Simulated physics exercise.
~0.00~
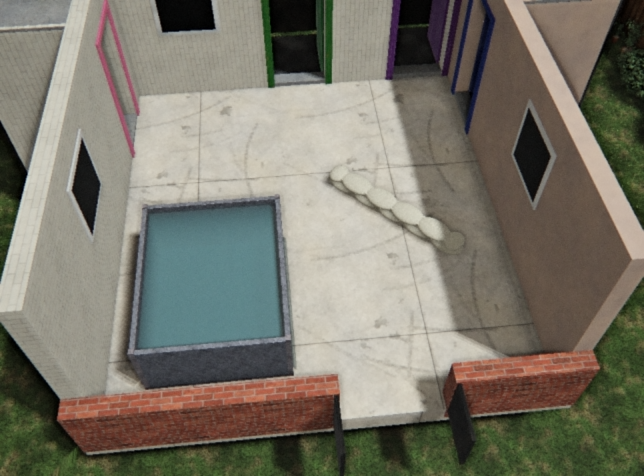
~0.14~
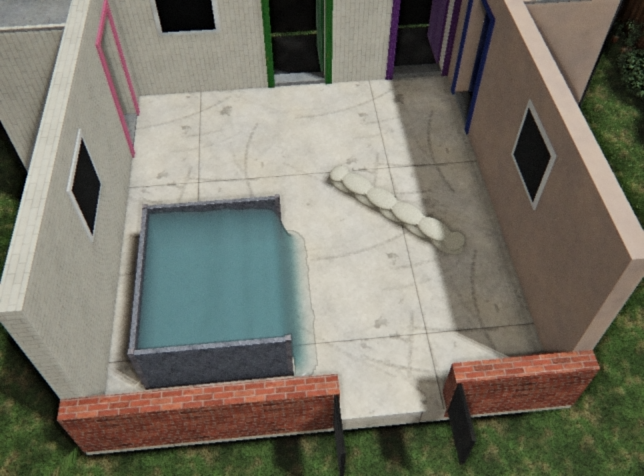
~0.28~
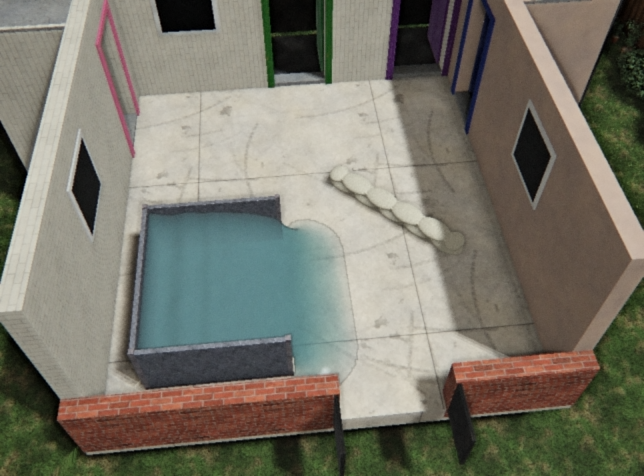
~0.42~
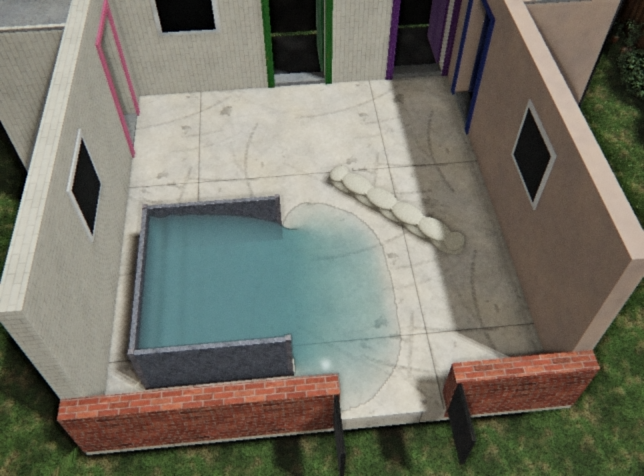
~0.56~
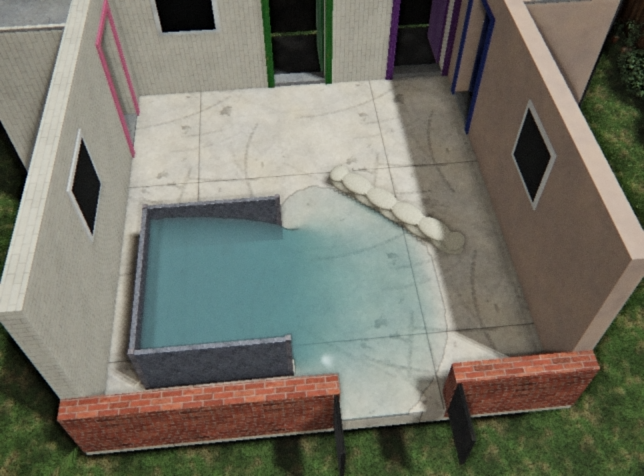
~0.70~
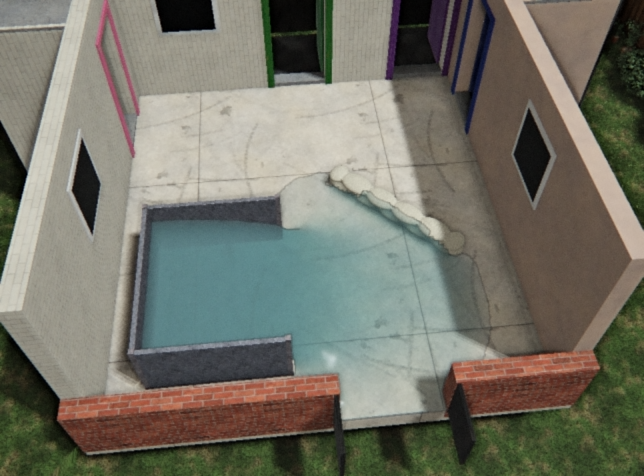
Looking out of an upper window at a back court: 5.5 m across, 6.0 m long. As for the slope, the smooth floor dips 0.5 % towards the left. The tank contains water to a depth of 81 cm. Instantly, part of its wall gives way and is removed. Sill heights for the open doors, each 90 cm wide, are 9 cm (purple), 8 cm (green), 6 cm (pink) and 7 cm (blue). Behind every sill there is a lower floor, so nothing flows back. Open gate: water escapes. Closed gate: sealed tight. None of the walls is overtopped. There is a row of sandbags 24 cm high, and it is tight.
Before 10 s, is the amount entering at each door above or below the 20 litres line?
Purple door above, green door below, pink door above, blue door below.
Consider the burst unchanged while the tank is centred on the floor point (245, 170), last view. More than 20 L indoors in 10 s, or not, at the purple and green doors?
Well, purple ends up beyond the mark and green ends up inside the mark.
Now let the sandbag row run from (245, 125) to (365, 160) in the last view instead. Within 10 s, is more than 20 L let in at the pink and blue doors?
Note - pink: Limit exceeded; blue: Limit exceeded.
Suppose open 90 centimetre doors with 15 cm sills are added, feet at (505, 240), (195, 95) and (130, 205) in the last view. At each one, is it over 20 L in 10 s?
Well, the first is on the high side, the second is on the low side, and the third is on the low side.
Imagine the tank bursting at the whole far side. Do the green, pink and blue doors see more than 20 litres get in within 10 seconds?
Then: Green beyond it, pink beyond it, blue beyond it.
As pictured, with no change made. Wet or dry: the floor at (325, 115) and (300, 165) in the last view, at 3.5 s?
Untouched, soaked.
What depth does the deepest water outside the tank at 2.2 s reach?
It tops out at some 54 cm.
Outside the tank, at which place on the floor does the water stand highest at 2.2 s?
In the final picture, near (543, 366).
After 1.4 s water covers 35 % of the floor and is deepest (55 cm) near (518, 294); purple door not reached, green door not reached, pink door not reached, blue door not reached.
After 2.2 s water covers 45 % of the floor and is deepest (54 cm) near (543, 366); purple door not reached, green door not reached, pink door not reached, blue door not reached.
After 3.5 s water covers 70 % of the floor and is deepest (26 cm) near (346, 414); purple door 17 cm at the sill, 23 L in, green door 2 cm at the sill, 0 L in, pink door not reached, blue door 7 cm at the sill, 0 L in.
After 6.0 s water covers 95 % of the floor and is deepest (24 cm) near (140, 104); purple door 9 cm at the sill, 98 L in, green door 7 cm at the sill, 2 L in, pink door 15 cm at the sill, 0 L in, blue door 4 cm at the sill, 0 L in.
After 10.0 s water covers 95 % of the floor and is deepest (14 cm) near (342, 198); purple door 3 cm at the sill, 99 L in, green door 6 cm at the sill, 2 L in, pink door 10 cm at the sill, 84 L in, blue door 3 cm at the sill, 0 L in.
